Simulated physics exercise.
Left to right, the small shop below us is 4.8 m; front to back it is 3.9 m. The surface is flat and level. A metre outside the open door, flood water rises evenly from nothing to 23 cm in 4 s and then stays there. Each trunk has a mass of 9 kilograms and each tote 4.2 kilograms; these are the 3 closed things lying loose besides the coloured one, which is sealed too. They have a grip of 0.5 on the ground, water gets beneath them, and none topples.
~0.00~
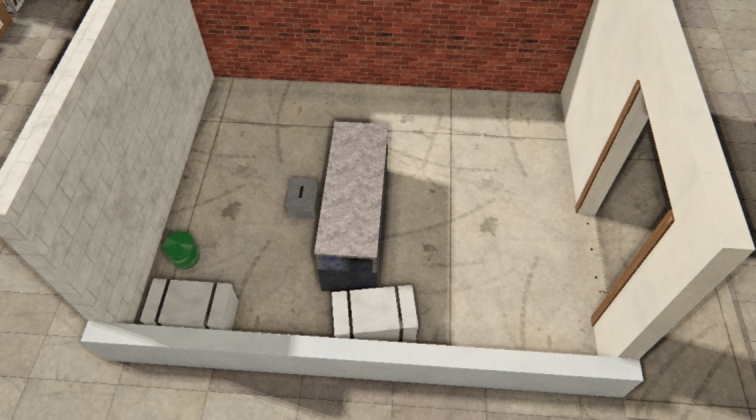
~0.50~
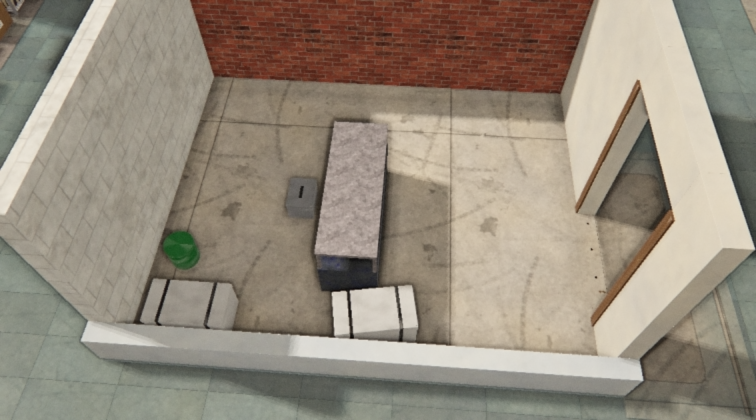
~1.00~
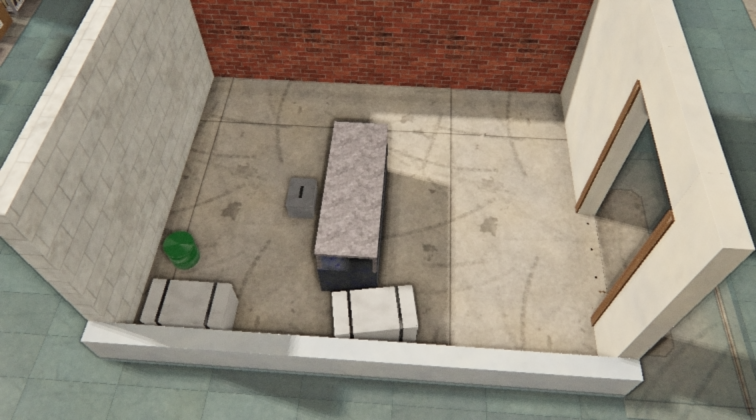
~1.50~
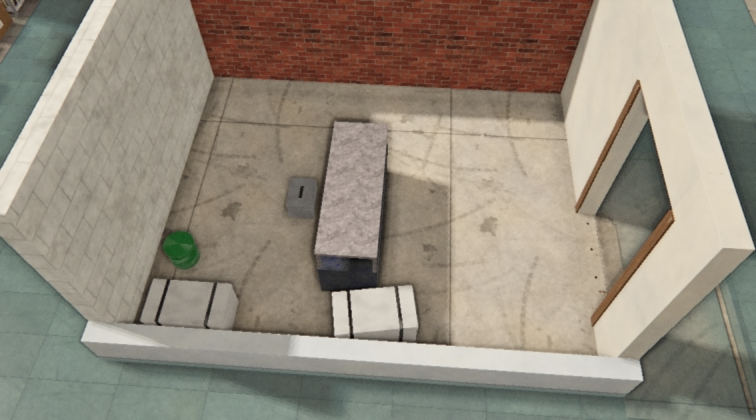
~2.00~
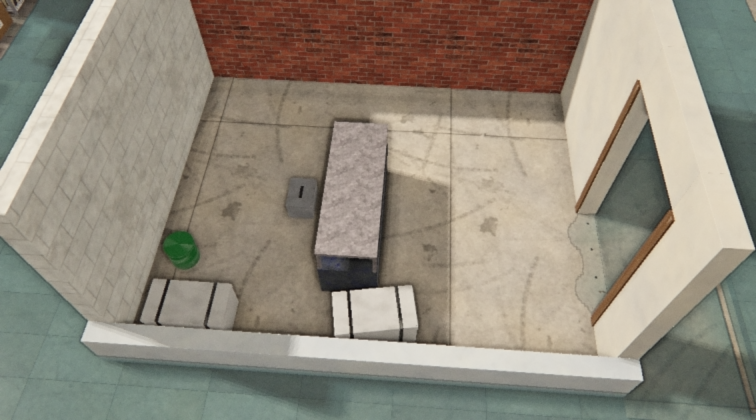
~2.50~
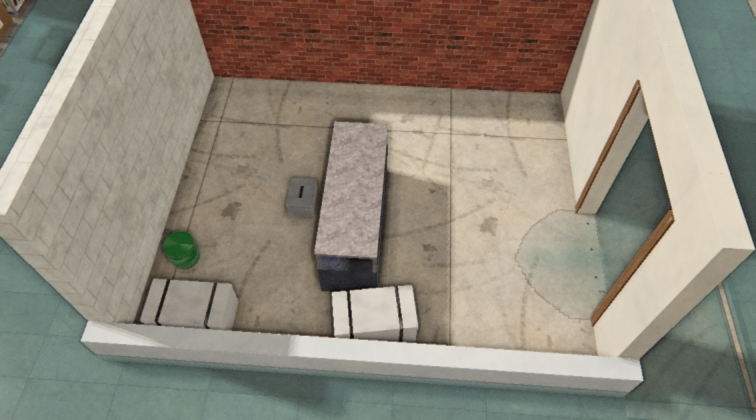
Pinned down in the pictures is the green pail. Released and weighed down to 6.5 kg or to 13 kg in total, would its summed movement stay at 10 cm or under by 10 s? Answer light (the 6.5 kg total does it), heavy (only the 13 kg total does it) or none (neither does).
Heavy.
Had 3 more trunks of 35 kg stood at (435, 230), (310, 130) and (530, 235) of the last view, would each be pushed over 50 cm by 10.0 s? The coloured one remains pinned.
Result, in order - exceeds it; falls shy; exceeds it.
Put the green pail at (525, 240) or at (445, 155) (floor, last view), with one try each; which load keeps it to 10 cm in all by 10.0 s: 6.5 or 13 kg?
One by one: Neither mass suffices; only the big mass suffices.
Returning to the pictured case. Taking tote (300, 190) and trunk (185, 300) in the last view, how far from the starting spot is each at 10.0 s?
They've ended up 5 cm and 150 cm away, in that order.
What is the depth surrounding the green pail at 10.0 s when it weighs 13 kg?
9 cm, roughly.
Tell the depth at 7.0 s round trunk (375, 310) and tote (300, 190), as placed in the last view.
Some 3 cm at the first, some 0 cm at the second.
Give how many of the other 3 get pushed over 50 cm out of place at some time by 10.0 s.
2 of them.
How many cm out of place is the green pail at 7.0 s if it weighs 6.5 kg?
It would be some 0 cm from its spot.
After 3.5 s the green pail would be 0 cm from its start with 6.5 kg and 0 cm from its start with 13 kg; 0 cm of water round it then.
After 4.5 s the green pail would be 0 cm from its start with 6.5 kg and 0 cm from its start with 13 kg; 0 cm of water round it then.
After 7.0 s the green pail would be 0 cm from its start with 6.5 kg and 0 cm from its start with 13 kg; 3 cm of water round it then.
After 10.0 s the green pail would be 109 cm from its start with 6.5 kg and 0 cm from its start with 13 kg; 9 cm of water round it then.
